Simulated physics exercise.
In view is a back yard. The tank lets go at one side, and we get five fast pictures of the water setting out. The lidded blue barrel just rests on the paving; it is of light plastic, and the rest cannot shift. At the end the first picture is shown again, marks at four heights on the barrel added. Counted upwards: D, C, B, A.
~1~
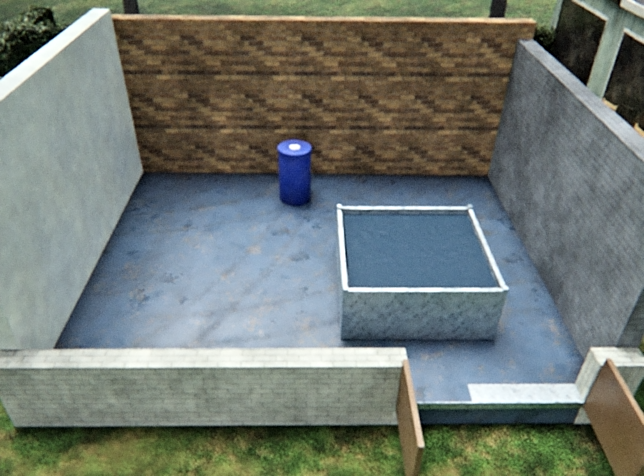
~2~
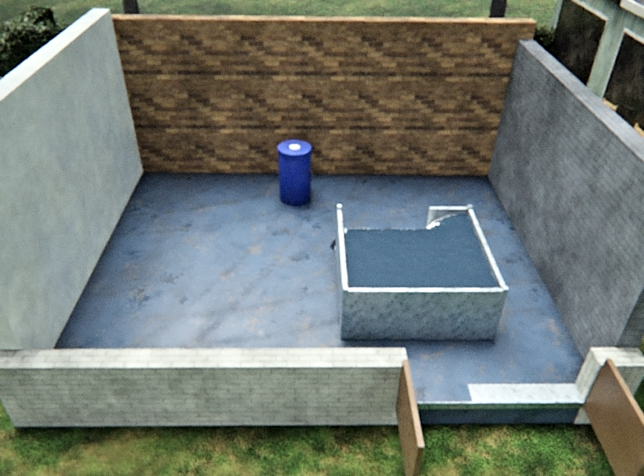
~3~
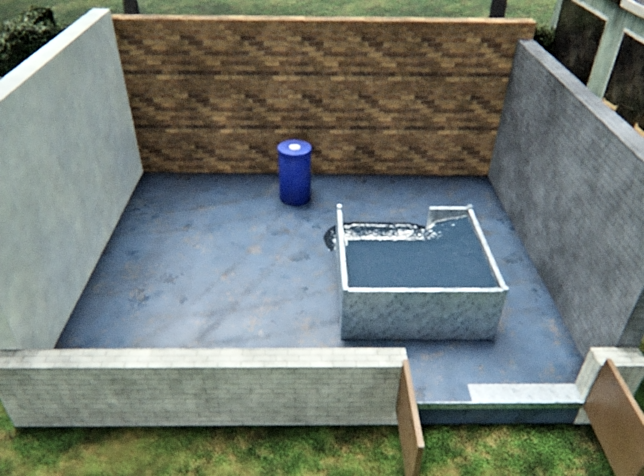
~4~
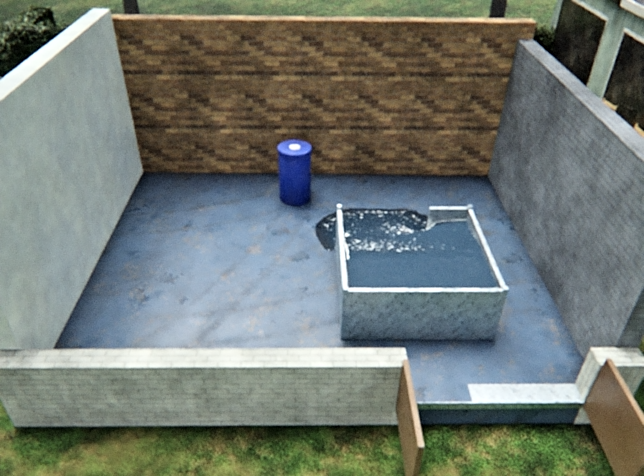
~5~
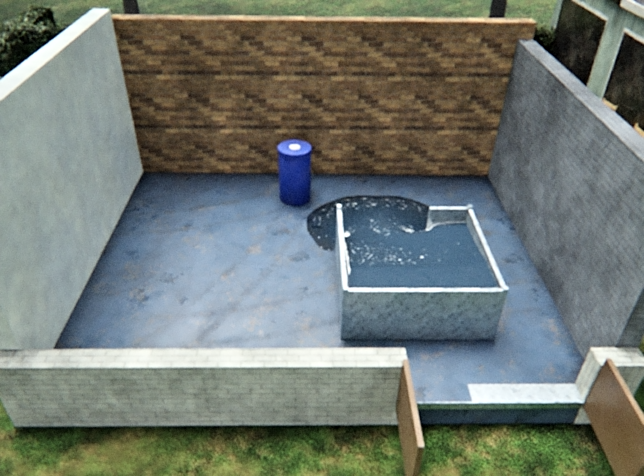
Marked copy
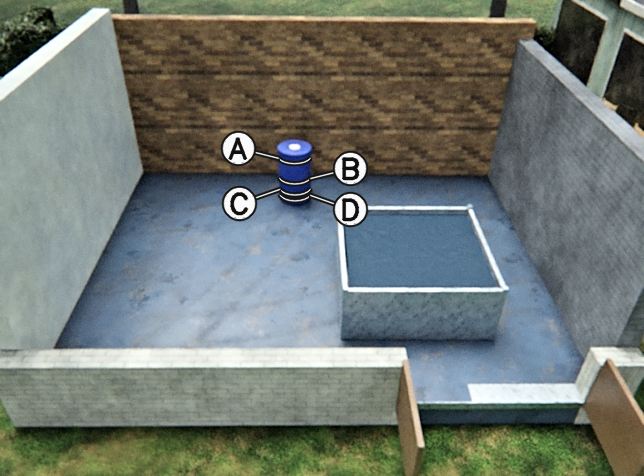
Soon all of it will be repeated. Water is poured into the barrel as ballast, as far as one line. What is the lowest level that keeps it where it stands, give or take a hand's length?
That is level B.
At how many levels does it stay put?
Two of them.
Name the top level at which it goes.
Level C.
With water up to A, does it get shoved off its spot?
No.
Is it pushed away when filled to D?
Yes.
In white, A at (294, 163); B at (294, 183); C at (294, 194); D at (294, 200); from the bottom up D, C, B, A.
Choosing A, it does not move.
Choosing B, it does not move.
Choosing C, it is pushed about its own width away.
Choosing D, it is pushed about 5 times its own width away.
